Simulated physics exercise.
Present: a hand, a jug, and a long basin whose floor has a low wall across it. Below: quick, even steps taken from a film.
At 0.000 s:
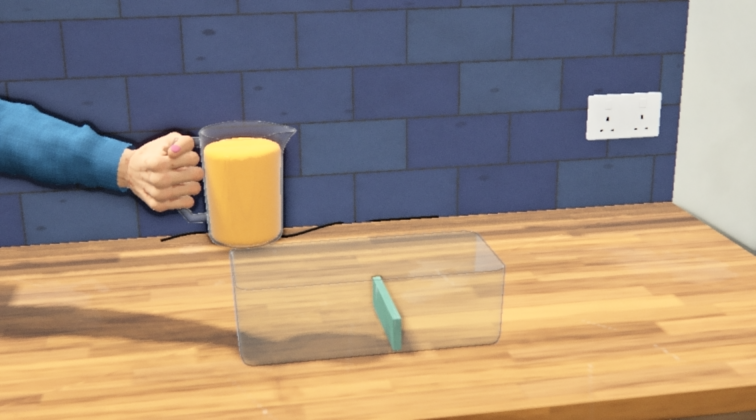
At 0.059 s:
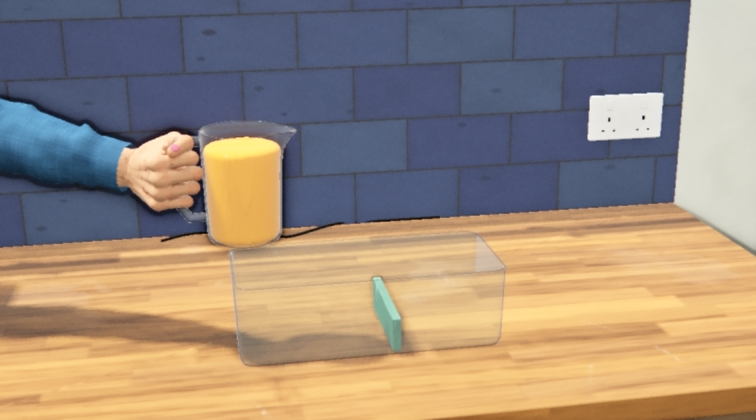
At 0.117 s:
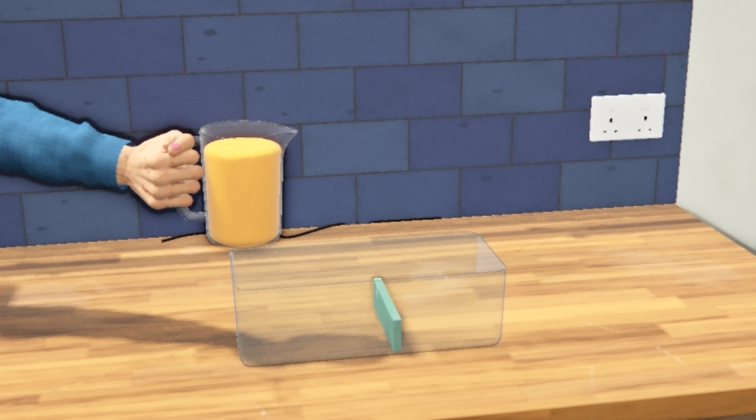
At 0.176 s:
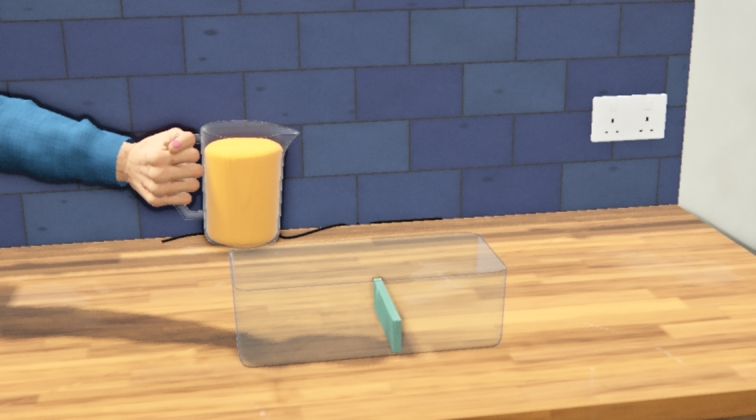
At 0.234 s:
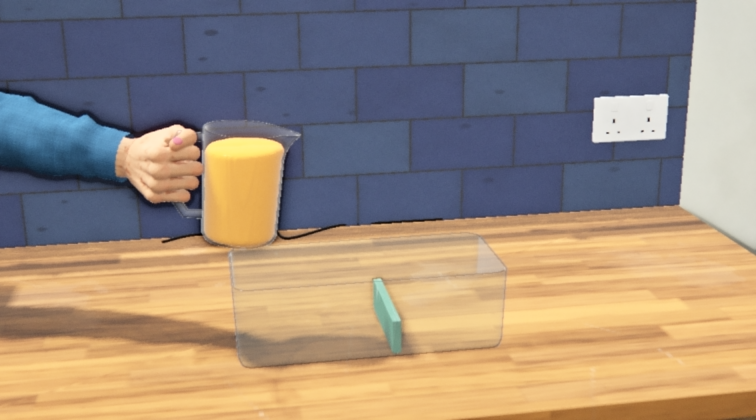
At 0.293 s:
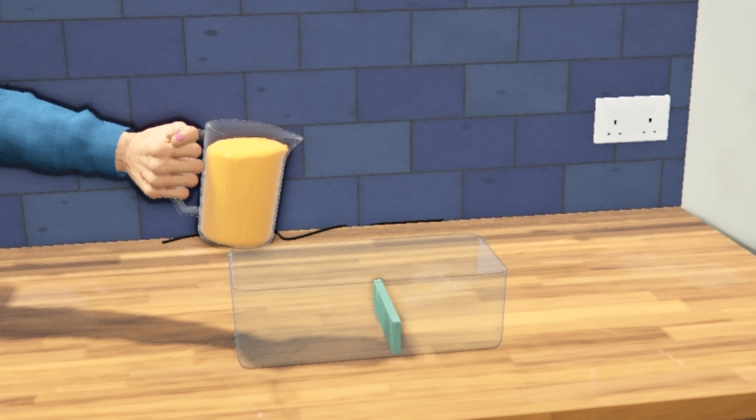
A hand holds a jug of orange liquid above a clear basin, tilting it slightly right.
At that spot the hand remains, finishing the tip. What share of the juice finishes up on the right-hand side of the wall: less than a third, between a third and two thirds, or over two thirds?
Well, the amount right of the wall falls short of a third.
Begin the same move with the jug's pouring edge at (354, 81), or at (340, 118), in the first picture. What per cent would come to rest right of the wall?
One after the other: 95 %, 75 %.
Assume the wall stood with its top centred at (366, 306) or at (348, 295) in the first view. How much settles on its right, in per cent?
Try 1: About 35 percent; try 2: About 60 percent.
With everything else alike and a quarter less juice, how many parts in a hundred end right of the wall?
I'd reckon close to 5 %.
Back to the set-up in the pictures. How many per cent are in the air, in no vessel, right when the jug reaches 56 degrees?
I'd put it at roughly 10 percent of it.
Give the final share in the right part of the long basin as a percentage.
Estimate: Some 5 per cent.
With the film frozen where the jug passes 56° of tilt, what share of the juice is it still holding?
90 per cent, roughly.
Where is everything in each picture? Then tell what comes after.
In the first frame, tilt 0°; pouring edge (296, 129); surface from (203, 149) to (280, 145); the long basin's rim runs from (233, 269) to (491, 250); the wall's top is at (386, 298).
In the second frame, tilt 0°; pouring edge (296, 129); surface from (203, 149) to (280, 144).
In the third frame, tilt 1°; pouring edge (297, 130); surface from (203, 148) to (281, 145).
In the fourth frame, tilt 3°; pouring edge (299, 132); surface from (204, 148) to (283, 145).
In the fifth frame, tilt 6°; pouring edge (300, 134); surface from (206, 148) to (284, 145).
In the sixth frame, tilt 9°; pouring edge (303, 137); surface from (206, 149) to (288, 146).
A moment on, the jug is tipped part way and 89 per cent is still to pour, 3 is left of the wall and 0 right of it.
Next, the jug is tipped on its side and 46 per cent is still to pour, 40 is left of the wall and 0 right of it.
Then the jug is tipped right over and 6 per cent is still to pour, 87 is left of the wall and 2 right of it.
Later the jug is tipped right over and 0 per cent is still to pour, 95 is left of the wall and 3 right of it.
At rest 95 per cent lies left of the wall, 3 right of it and 2 outside.
